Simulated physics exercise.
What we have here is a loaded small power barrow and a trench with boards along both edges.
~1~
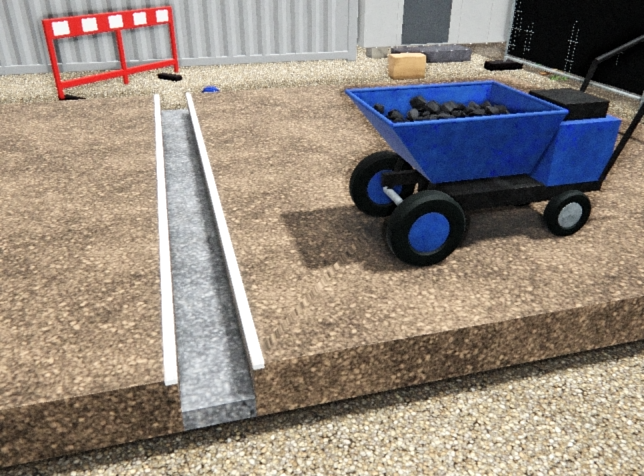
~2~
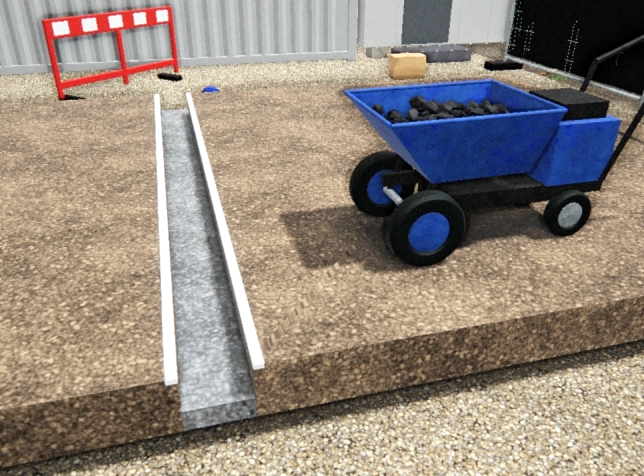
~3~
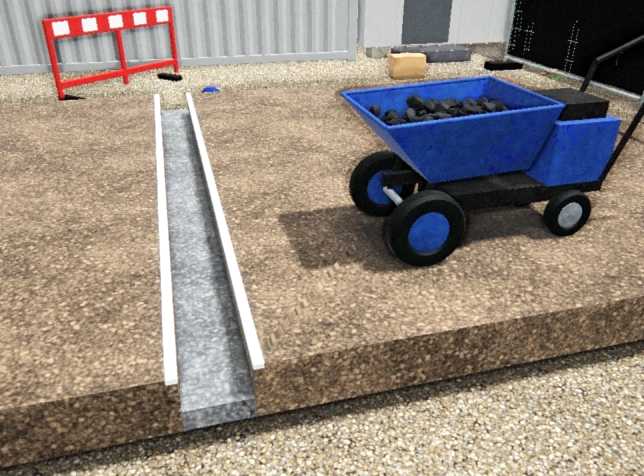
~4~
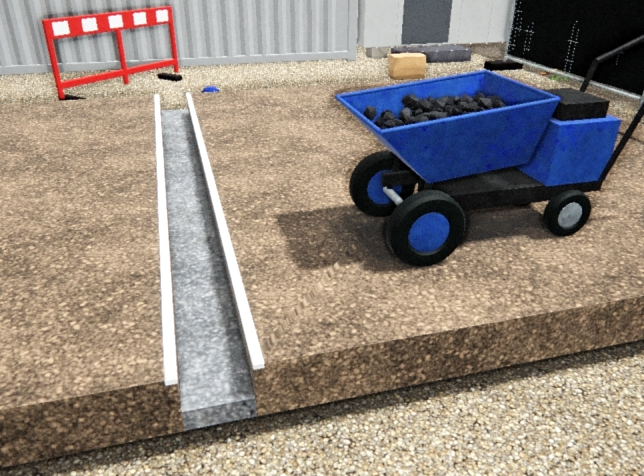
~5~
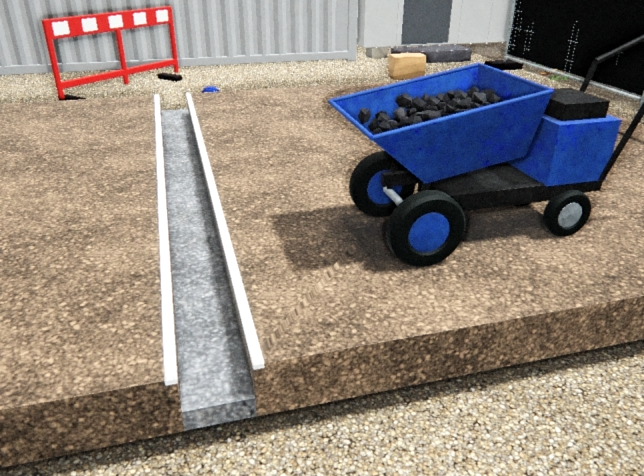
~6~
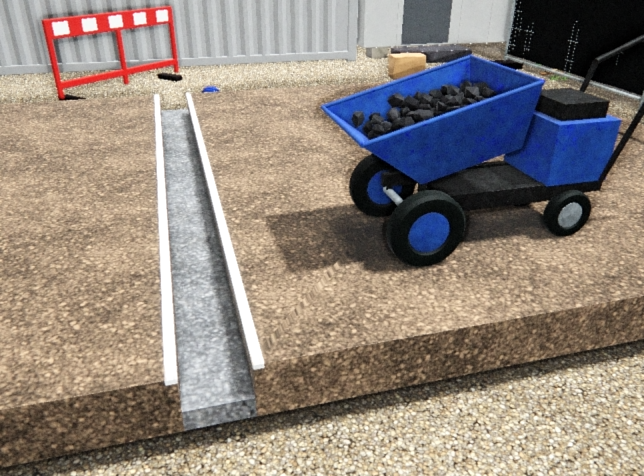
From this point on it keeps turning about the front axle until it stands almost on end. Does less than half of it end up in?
Yes, under half goes in.
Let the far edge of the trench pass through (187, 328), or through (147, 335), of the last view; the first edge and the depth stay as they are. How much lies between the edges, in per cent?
The first try comes to close to 20 per cent, the next to 30 per cent.
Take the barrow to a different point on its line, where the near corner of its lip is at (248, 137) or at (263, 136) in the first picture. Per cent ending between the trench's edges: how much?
You'd see around 0 per cent the first time and around 20 per cent the second.
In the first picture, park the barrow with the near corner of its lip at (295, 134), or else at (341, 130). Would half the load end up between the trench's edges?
With the lip at the first place the share is beyond one half; at the second place it is beyond one half.
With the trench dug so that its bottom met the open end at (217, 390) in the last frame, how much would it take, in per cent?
Around 20 percent.
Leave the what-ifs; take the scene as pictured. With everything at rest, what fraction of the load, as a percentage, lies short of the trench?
About 45 %.
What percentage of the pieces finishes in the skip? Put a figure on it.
Share in the skip: Around 20 %.
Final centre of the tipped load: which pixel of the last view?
Roughly at pixel (242, 254).
Soon after the last picture, skip tipped steeply; all in the skip.
A little later, skip tipped right over; nearly all in the skip; a small part short of the trench; a stray few falling.
Later still, skip tipped right over; about a quarter in the skip; about half short of the trench; about a quarter in or heaped over the trench; a stray few beyond it.
By the end, skip tipped right over; about a quarter in the skip; about half short of the trench; about a third in or heaped over the trench; a stray few beyond it.
